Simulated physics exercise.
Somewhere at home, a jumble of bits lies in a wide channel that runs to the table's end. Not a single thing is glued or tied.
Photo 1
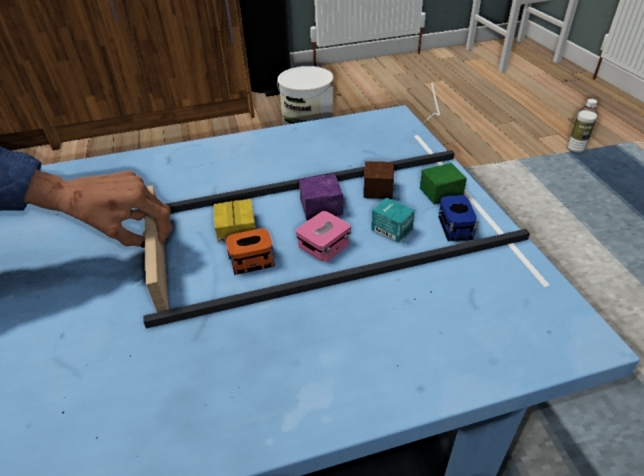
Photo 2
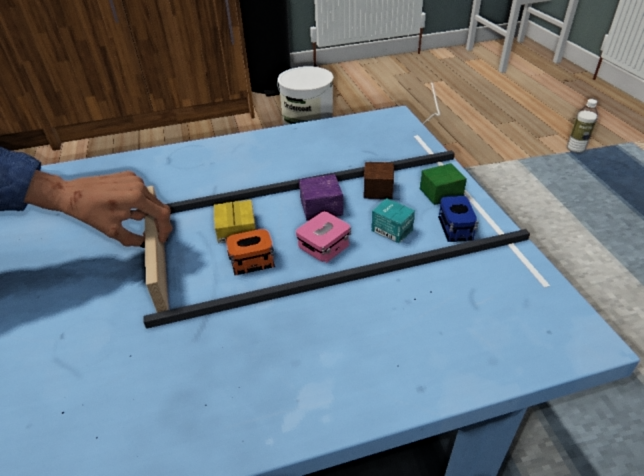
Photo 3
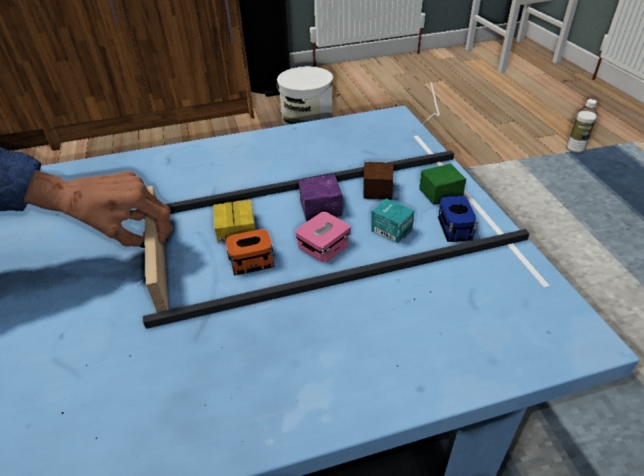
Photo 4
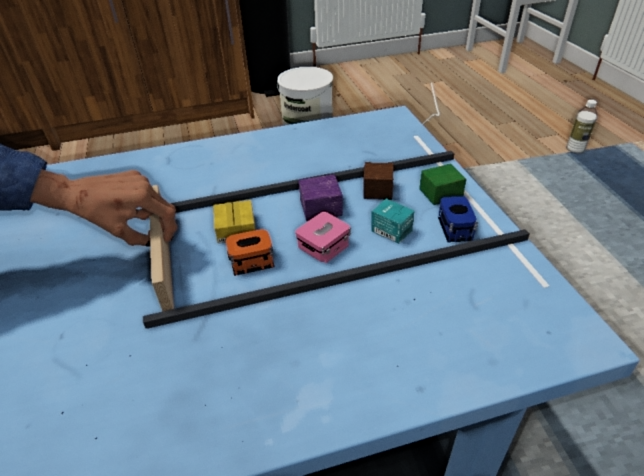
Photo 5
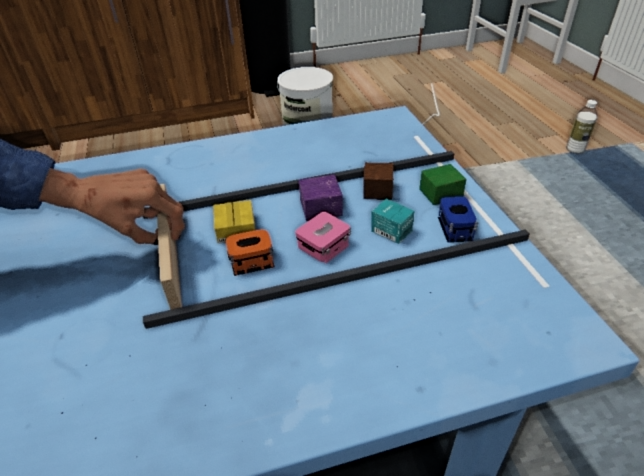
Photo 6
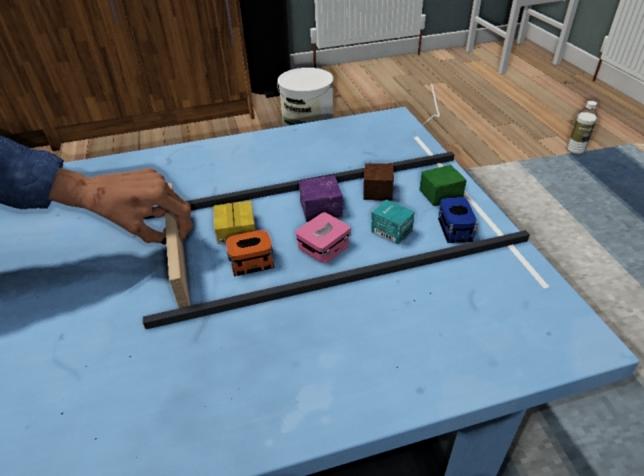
A hand holding a small wooden board upright between two dark rails on a blue table kept still at first, then slid it slightly right toward the colorful blocks and little cases, which stayed put.
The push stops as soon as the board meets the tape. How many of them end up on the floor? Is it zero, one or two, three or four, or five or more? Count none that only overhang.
I would say five or more.
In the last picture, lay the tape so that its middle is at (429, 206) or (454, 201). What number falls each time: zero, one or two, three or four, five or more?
Going through them one at a time, I'd put it at 3 or 4 and then five or over.
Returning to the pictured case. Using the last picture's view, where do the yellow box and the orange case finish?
Okay, so first (473, 174), and next (500, 200).
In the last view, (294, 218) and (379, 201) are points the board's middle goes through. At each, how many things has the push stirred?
The count is 5 at the first point and 8 at the second.
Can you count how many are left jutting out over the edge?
It comes to 2.
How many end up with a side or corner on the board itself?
The answer is 2.
Early on, none off yet; green block at rest near (442, 185); blue case at rest near (457, 220); brown block at rest near (378, 182).
A while later, none off yet; green block travelled a little near (459, 185); blue case travelled about its own width near (484, 214); brown block travelled well along near (422, 170).
Further along, three off so far; green block leaning well over near (506, 202); blue case in the air near (502, 411); brown block on its side near (486, 194).
Finally, the number that fall off is five or more; lost, pink case, purple block, turquoise box, brown block, blue case and green block.
